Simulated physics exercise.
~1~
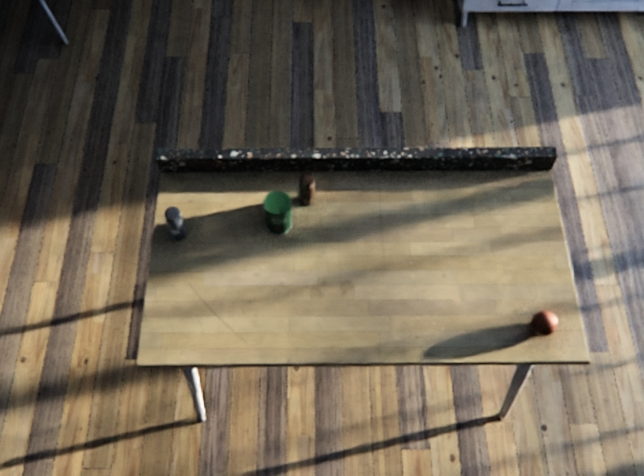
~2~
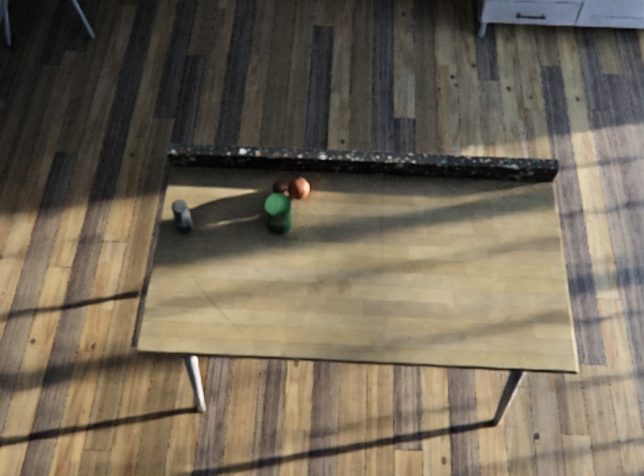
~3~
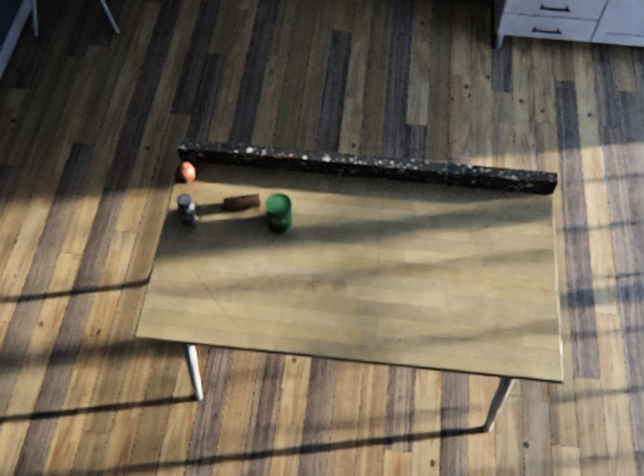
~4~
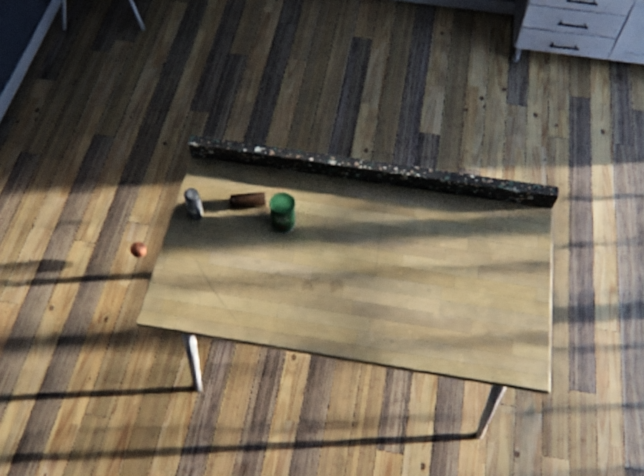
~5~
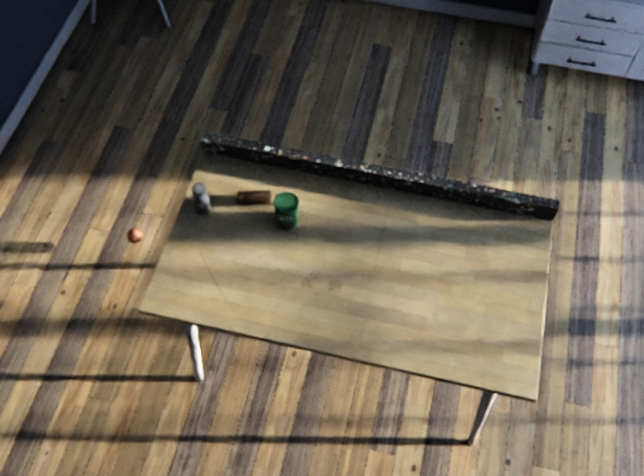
To begin with, a brown shaker stands upright near a dark speckled rail at the far side of a wooden table, with a green tin and a grey shaker to its left, while an orange ball sits near the right front corner. The ball travels left and away toward the rail, reaching the brown shaker. The shaker topples onto its side and shifts left, as the ball carries on to the far left corner. The ball then leaves the table and ends up on the floor to the left. The brown shaker remains lying between the standing grey shaker and green tin.
